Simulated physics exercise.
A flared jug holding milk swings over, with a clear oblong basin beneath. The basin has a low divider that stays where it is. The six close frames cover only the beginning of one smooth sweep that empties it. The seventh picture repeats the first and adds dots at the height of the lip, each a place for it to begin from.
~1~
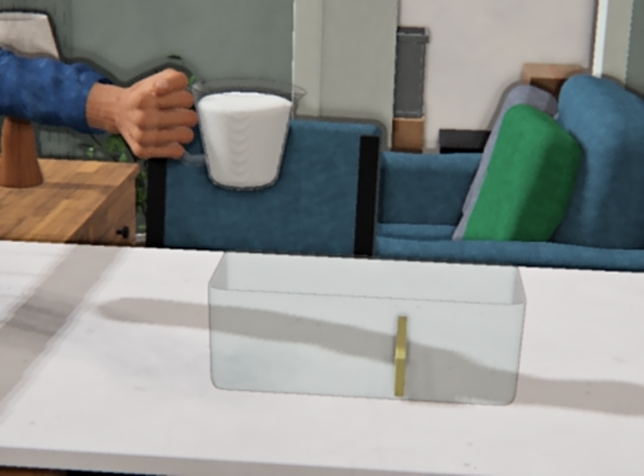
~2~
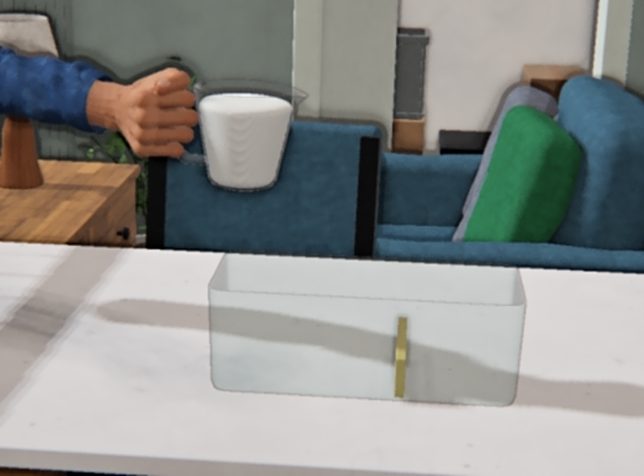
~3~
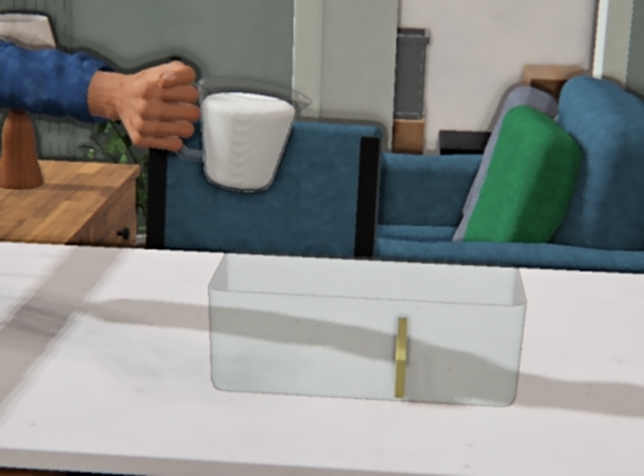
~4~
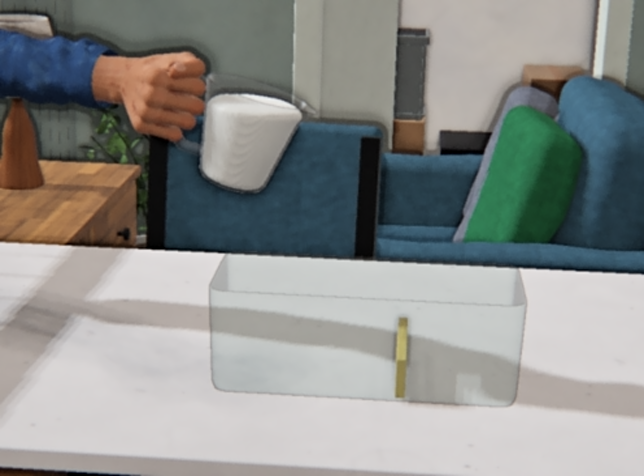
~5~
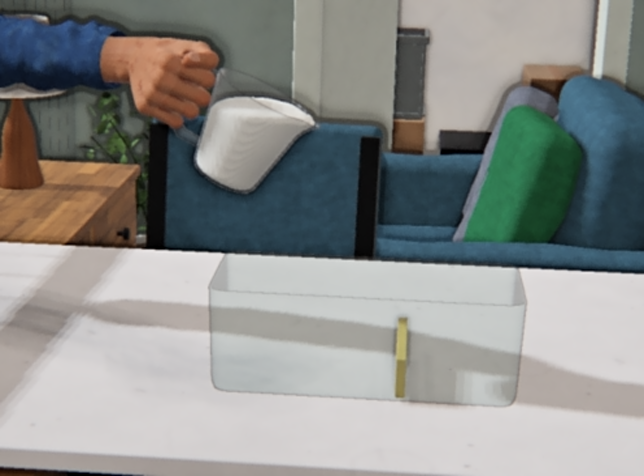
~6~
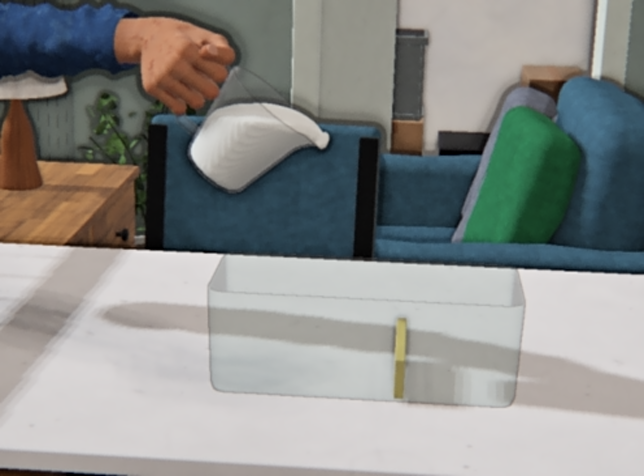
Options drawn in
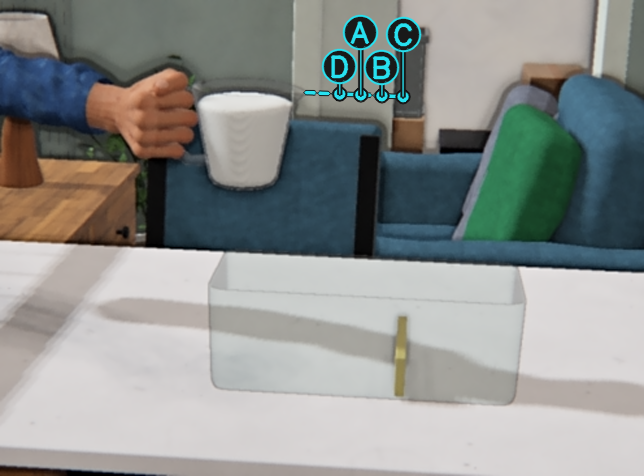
The clip opens with a hand in a blue sleeve holding a clear jug of milk upright above a white table, where a clear oblong basin sits. The hand then tilts the jug gradually to the right, its lip lowering, until the milk reaches the spout and just passes over the lip.
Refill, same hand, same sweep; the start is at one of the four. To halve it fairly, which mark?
I would pick dot A.
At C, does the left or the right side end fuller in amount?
The right side.
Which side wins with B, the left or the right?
The right one.
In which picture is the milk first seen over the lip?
Picture 6.
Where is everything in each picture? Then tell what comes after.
In the first frame, upright, lip at (306, 92); basin from (211, 386) to (515, 404); top of the wall at (402, 336); nothing has left yet.
In the second frame, upright, lip at (307, 95); nothing has left yet.
In the third frame, tipped about 7°, lip at (311, 102); nothing has left yet.
In the fourth frame, tipped about 16°, lip at (316, 112); nothing has left yet.
In the fifth frame, tipped about 27°, lip at (319, 126); nothing has left yet.
In the sixth frame, tipped about 39°, lip at (318, 143); milk is over the lip, down to (318, 143).
On the marked copy, A at (360, 94); B at (381, 95); C at (403, 96); D at (339, 94).
Choosing A, about 53 % ends left of the wall and 46 % right of it.
Choosing B, about 18 % ends left of the wall and 79 % right of it; 3 % is lost outside.
Choosing C, about 9 % ends left of the wall and 88 % right of it; 3 % is lost outside.
Choosing D, about 76 % ends left of the wall and 20 % right of it; 4 % is lost outside.
